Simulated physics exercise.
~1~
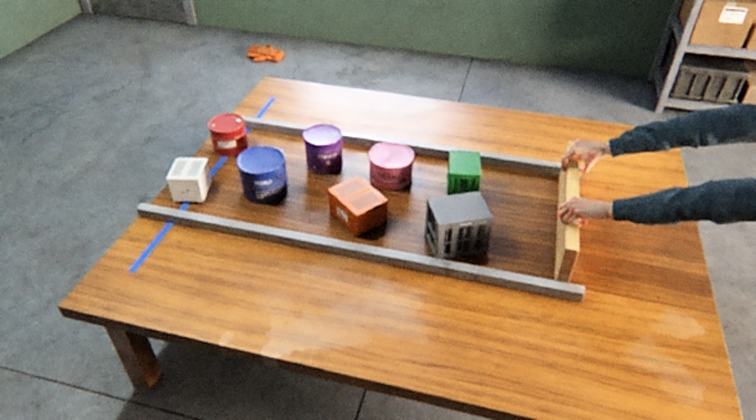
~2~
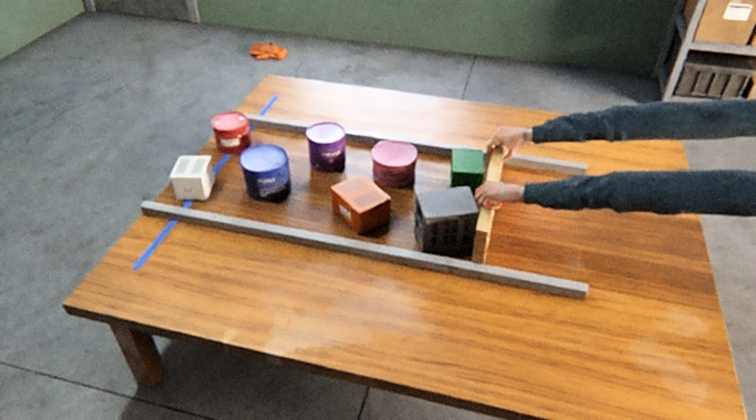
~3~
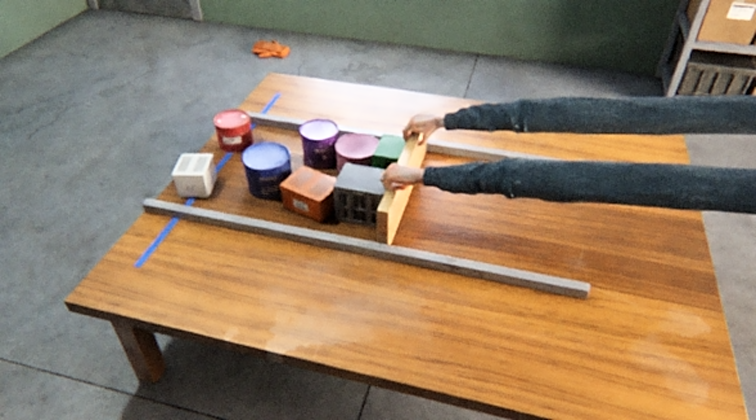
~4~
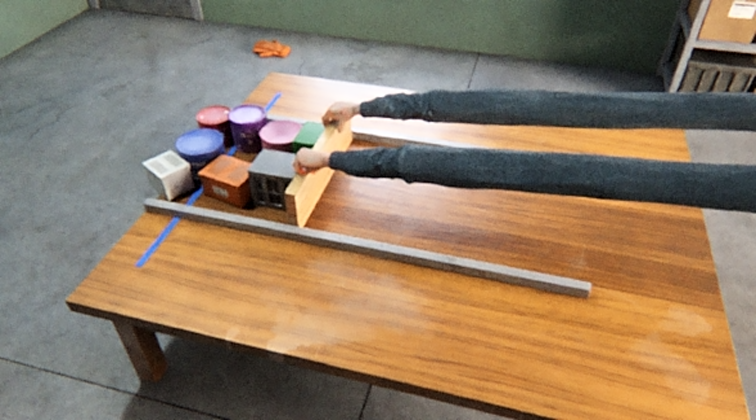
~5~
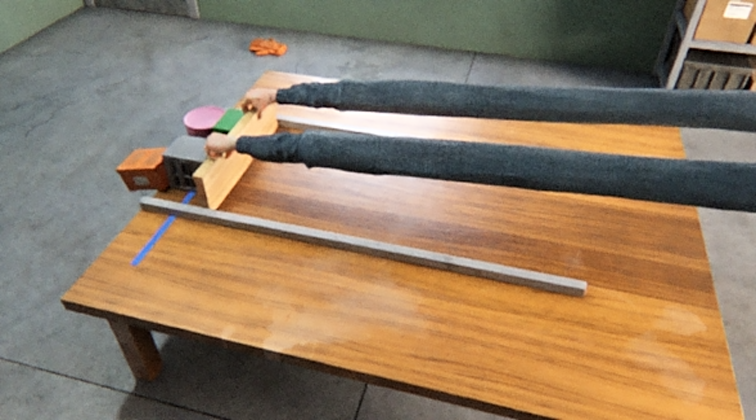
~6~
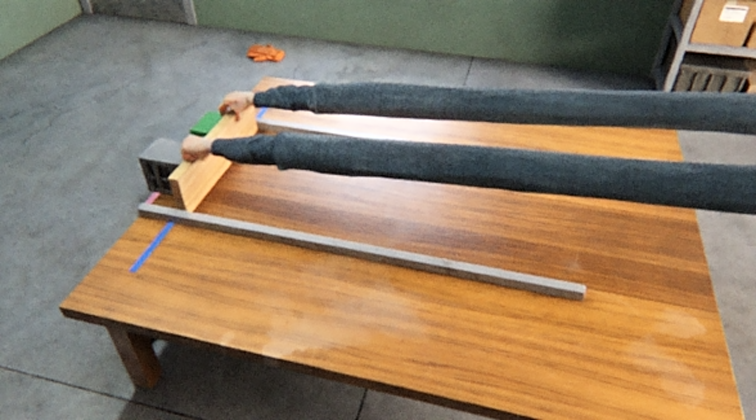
Two hands in dark sleeves reach in from the right and hold a wooden plank upright on a low wooden table, seen from above at an angle. Ahead of it, between two grey battens, stand a grey crate, a green crate, an orange tote, pink, purple and blue pails, a red canister and a white tote. The hands push the plank left, gathering the things into a cluster near the blue tape. The white, red, blue and purple ones go over the left edge, then the orange and pink follow. The plank stops by the tape, with only the grey and green crates still against it.
